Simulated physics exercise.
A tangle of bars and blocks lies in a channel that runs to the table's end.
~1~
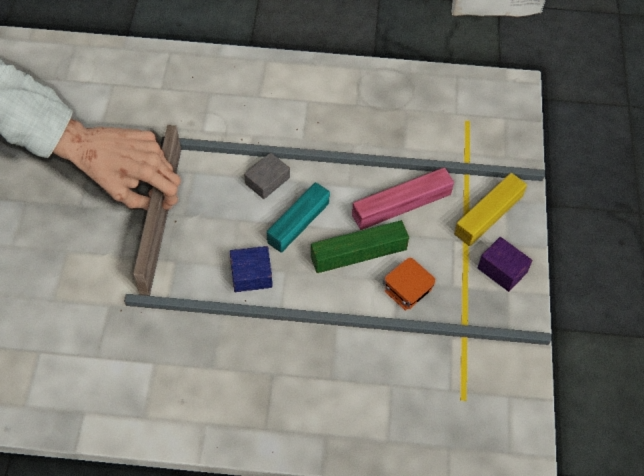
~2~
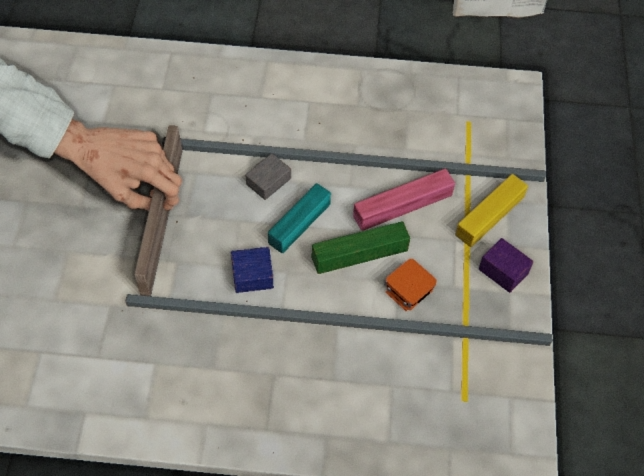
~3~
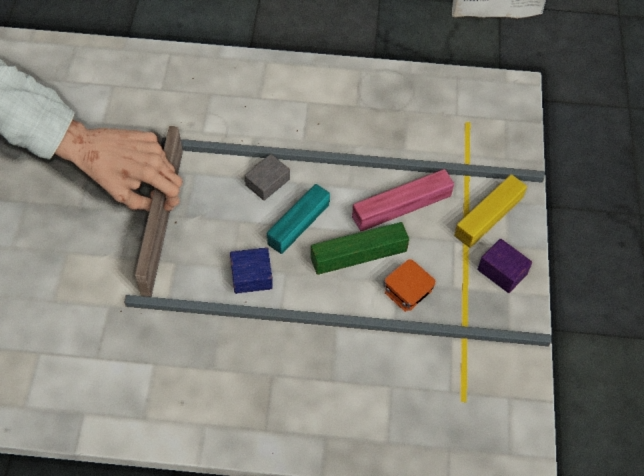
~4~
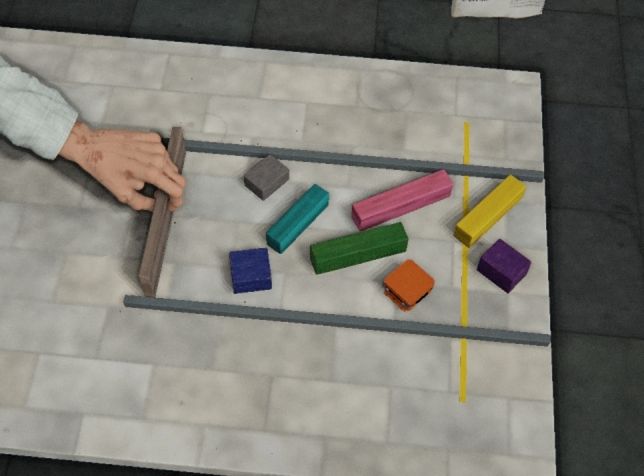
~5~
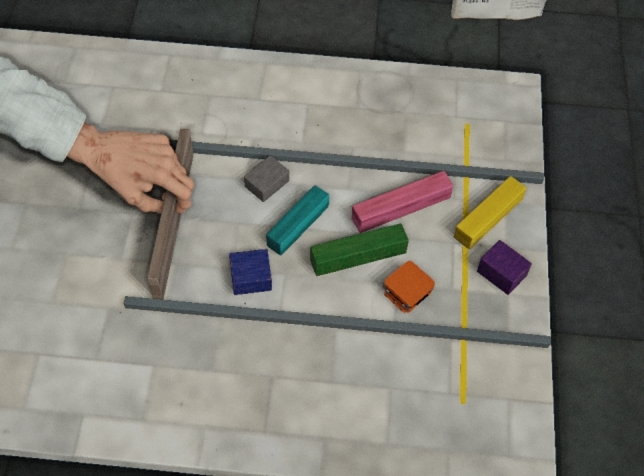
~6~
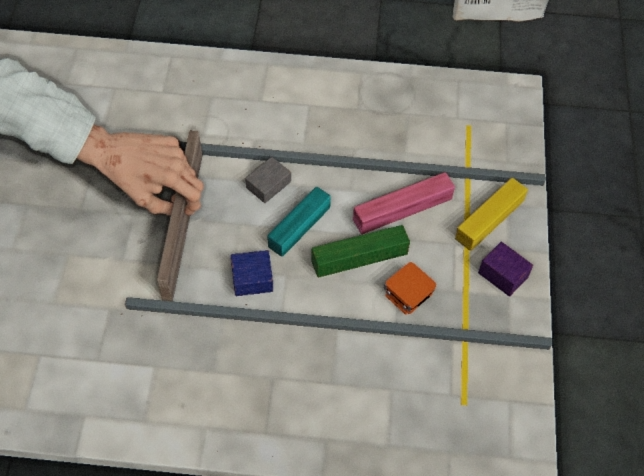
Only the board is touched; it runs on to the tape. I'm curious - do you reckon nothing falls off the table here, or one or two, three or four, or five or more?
The ones that fall? One or two of them, I think.
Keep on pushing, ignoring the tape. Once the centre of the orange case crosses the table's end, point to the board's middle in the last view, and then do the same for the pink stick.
The middle sits near (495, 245) for the first and near (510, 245) for the other.
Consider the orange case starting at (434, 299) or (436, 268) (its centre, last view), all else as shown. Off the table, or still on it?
First place: It remains in place; second place: It remains in place.
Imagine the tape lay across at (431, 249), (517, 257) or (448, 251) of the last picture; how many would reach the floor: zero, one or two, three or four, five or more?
In turn: Zero; more than four; zero.
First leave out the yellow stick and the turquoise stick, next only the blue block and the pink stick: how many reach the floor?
That makes 0 fallen, then 0 fallen in the other try.
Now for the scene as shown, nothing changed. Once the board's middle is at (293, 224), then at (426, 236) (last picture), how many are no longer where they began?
Tally: First 4; then 8.
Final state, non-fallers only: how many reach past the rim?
That adds up to 1.
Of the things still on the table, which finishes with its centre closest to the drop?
It's the orange case.
Soon after, none off yet; purple block at rest near (505, 269); yellow stick at rest near (492, 214); orange case at rest near (410, 289).
After that, none off yet; purple block at rest near (505, 269); yellow stick moving near (496, 216); orange case displaced about its own width near (443, 298).
In the end, the number that fall off is one or two; gone, yellow stick and purple block.
